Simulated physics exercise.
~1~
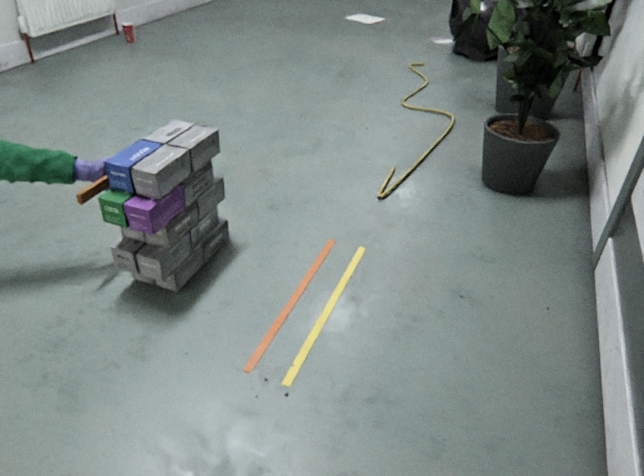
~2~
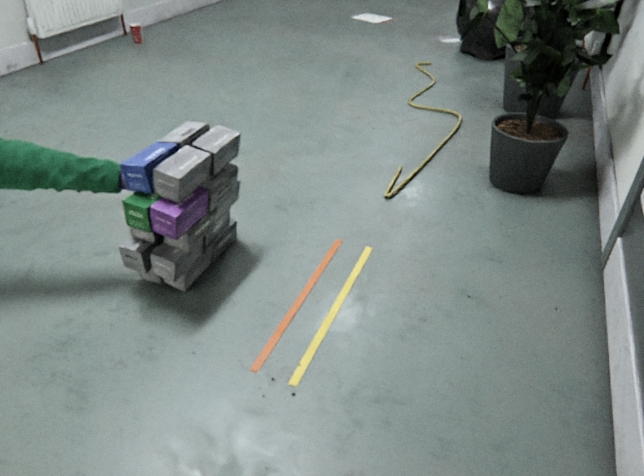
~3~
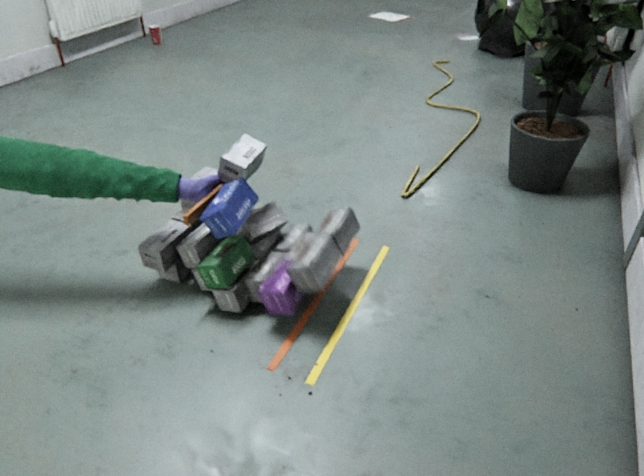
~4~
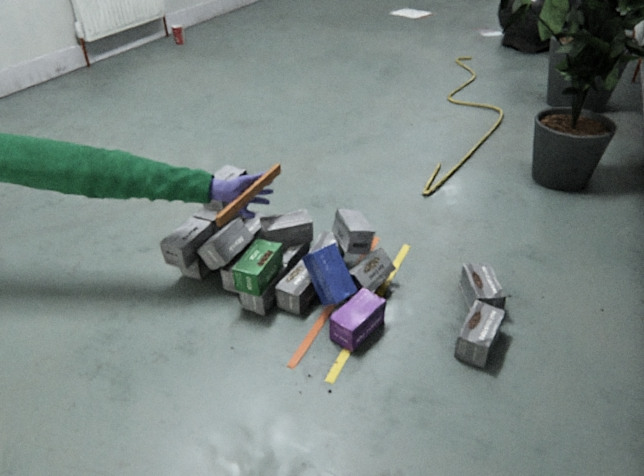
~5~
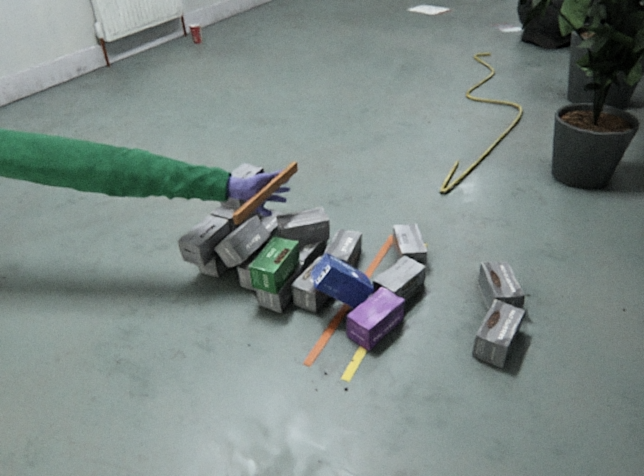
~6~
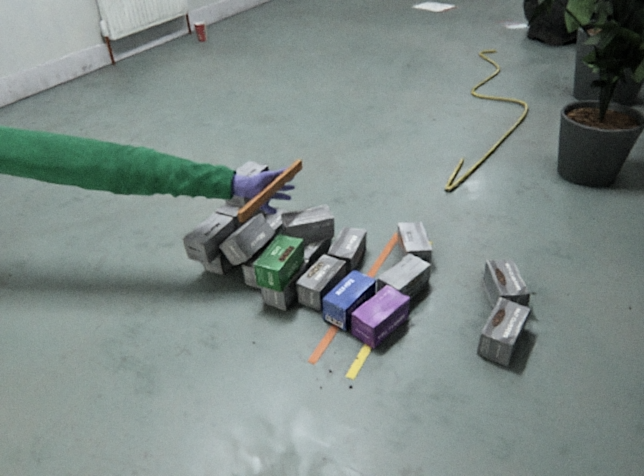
To begin with, a stack of mostly grey packets, with blue, green and purple ones on its near side, stands on a grey floor while a green-sleeved arm holds a wooden batten behind it. The gloved hand pushes rightward, and the upper packets shift. The stack then leans and breaks apart, spilling toward the orange and yellow stripes. Two grey packets land well beyond the stripes, and the batten stops over the heap. The blue packet tips down and settles beside the purple one, which rests across the yellow stripe, while the green packet stays short of the orange stripe.
